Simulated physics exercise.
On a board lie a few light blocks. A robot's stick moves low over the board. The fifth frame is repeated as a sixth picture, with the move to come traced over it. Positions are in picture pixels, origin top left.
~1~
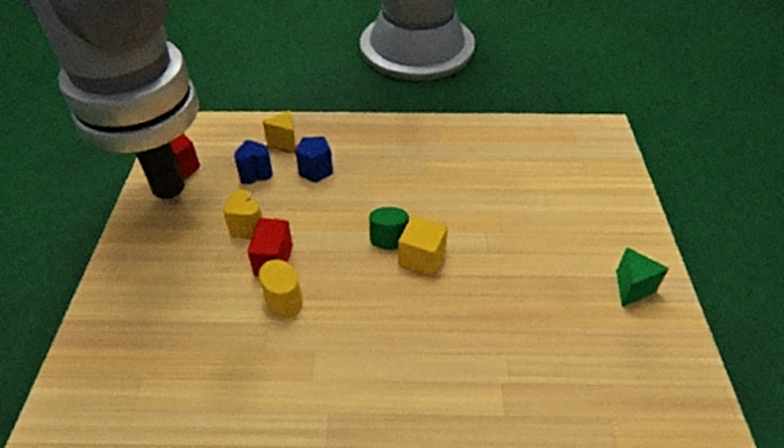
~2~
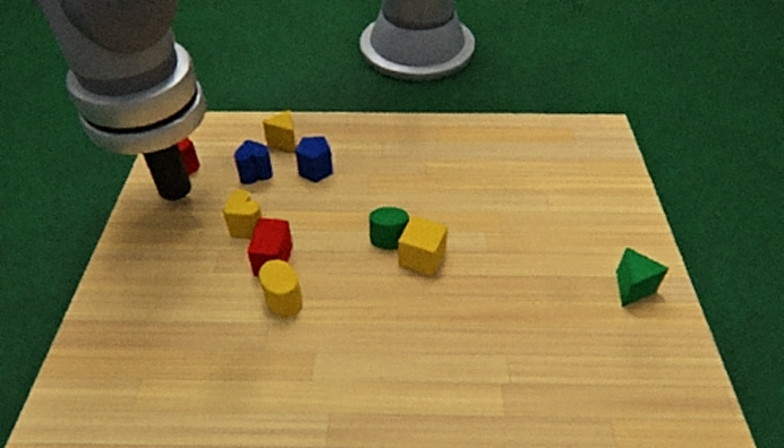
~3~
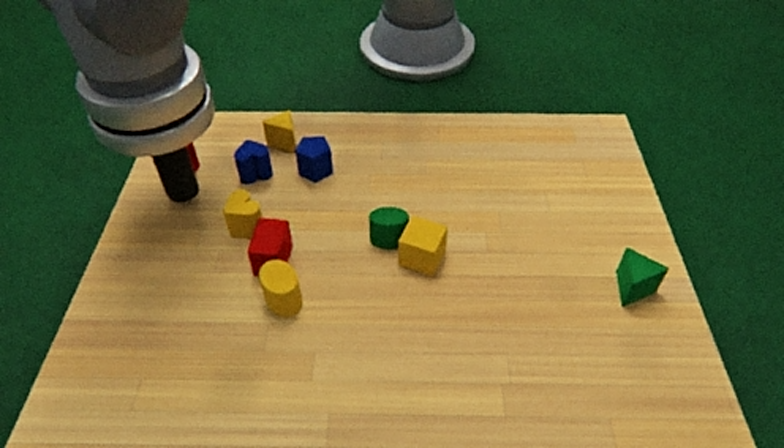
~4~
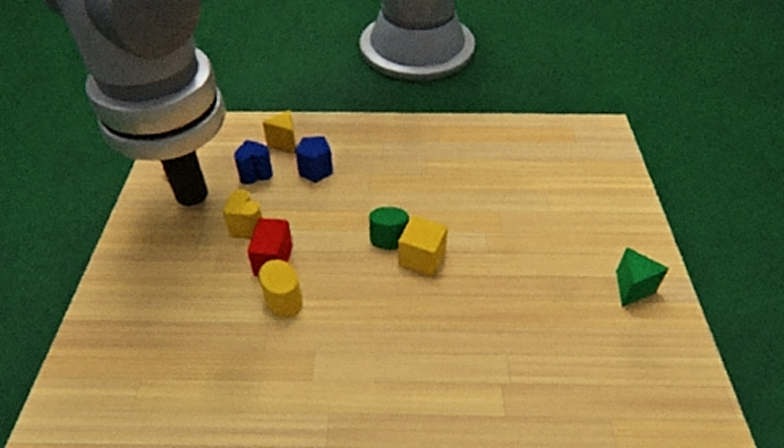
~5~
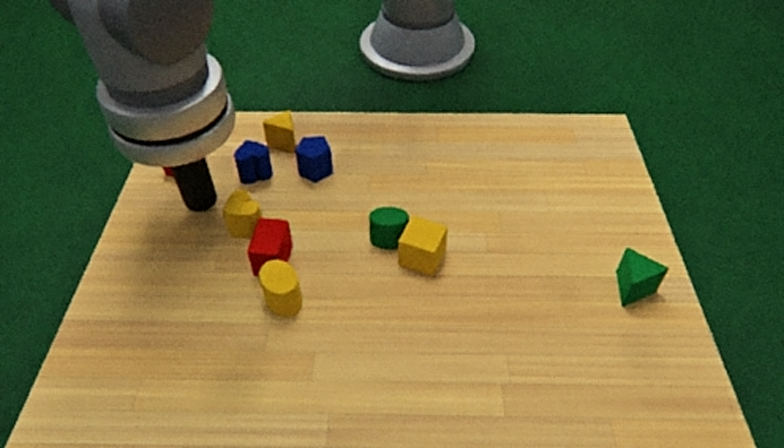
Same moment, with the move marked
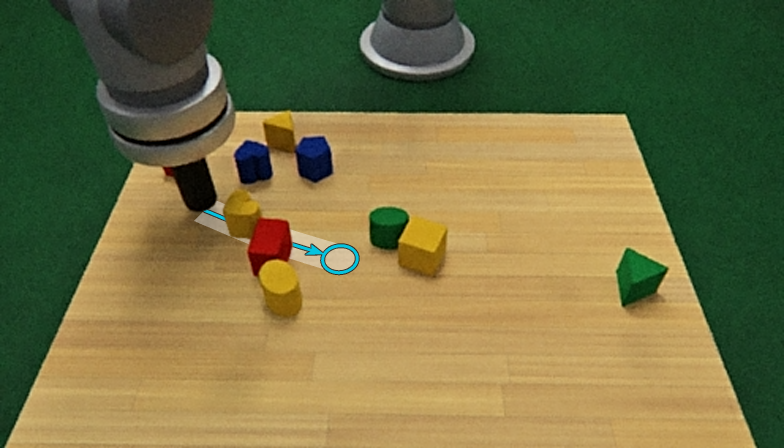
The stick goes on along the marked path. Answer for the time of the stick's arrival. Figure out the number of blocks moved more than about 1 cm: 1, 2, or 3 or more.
Moved: Exactly two.
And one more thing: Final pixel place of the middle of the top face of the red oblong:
The middle of its top is at (292, 251).
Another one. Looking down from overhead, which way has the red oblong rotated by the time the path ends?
The answer is clockwise.
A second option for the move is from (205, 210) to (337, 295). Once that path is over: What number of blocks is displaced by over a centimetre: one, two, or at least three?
It should be three or more.
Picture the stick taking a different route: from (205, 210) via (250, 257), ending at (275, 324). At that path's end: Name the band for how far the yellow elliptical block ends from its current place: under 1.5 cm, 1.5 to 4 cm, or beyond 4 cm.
More than 4 cm.
The line goes from (205, 210) over (246, 228) and (291, 244) to (340, 259).
On the path given first. One third of the way, stick (244, 219); yellow heart block (271, 211); red oblong (280, 240), turned 40° clockwise.
Two thirds of the way, stick (290, 236); yellow heart block (320, 221); red oblong (288, 246), turned 85° clockwise.
At the end, stick (339, 250); yellow heart block (372, 232), turned 25° anticlockwise; red oblong (292, 251), turned 100° clockwise; green elliptical block unmoved.
